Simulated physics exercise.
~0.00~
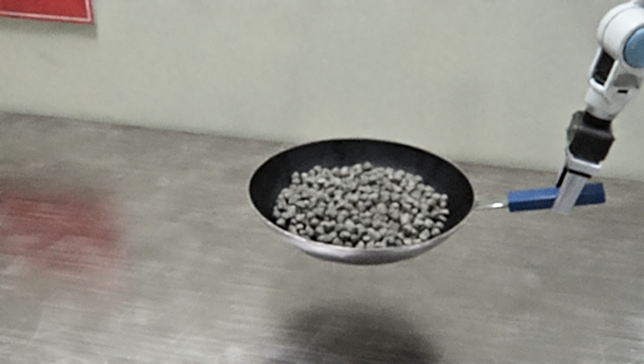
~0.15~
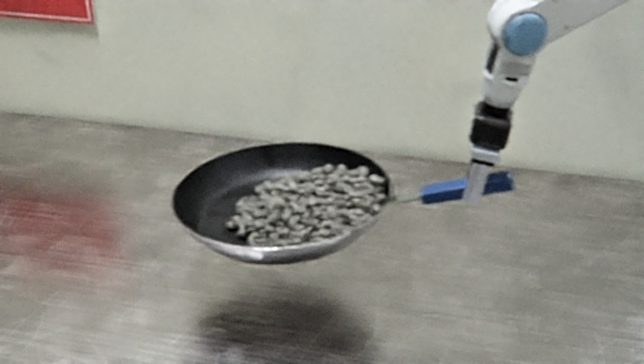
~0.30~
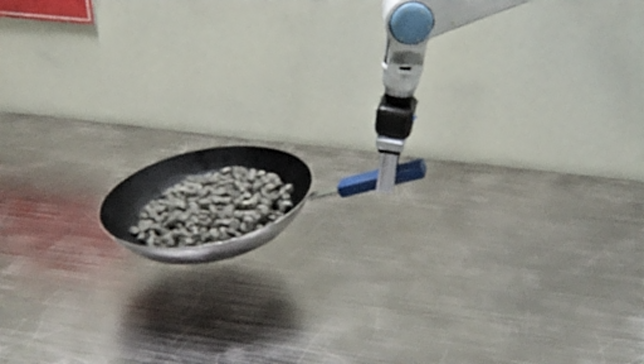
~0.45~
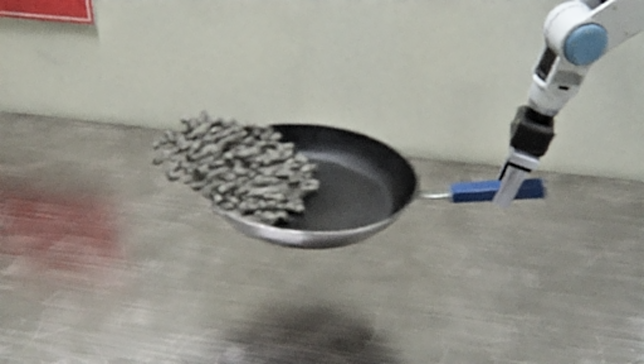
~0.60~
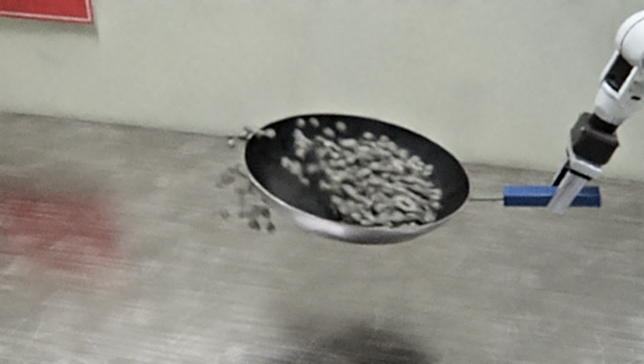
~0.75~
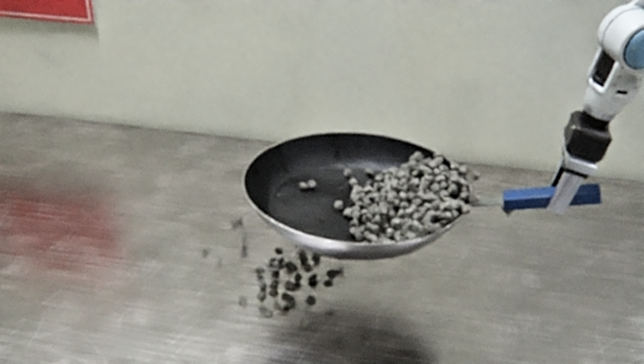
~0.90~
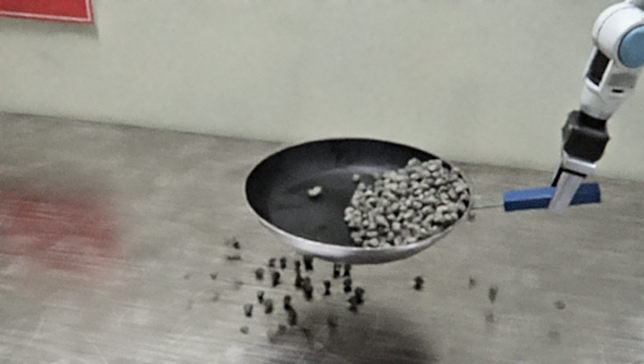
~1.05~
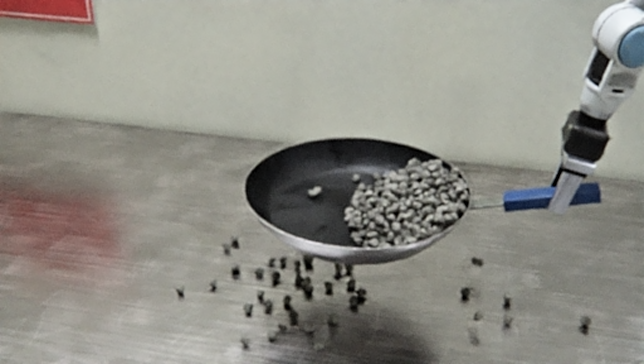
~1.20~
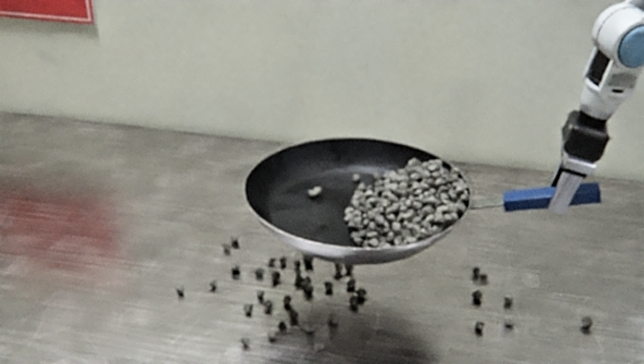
The clip shows a robot arm holding a dark frying pan of small grey pebbles above a table, moving it left, then back right as the pebbles surge over the left rim. Some scatter on the table, while most remain heaped at the pan's right side.
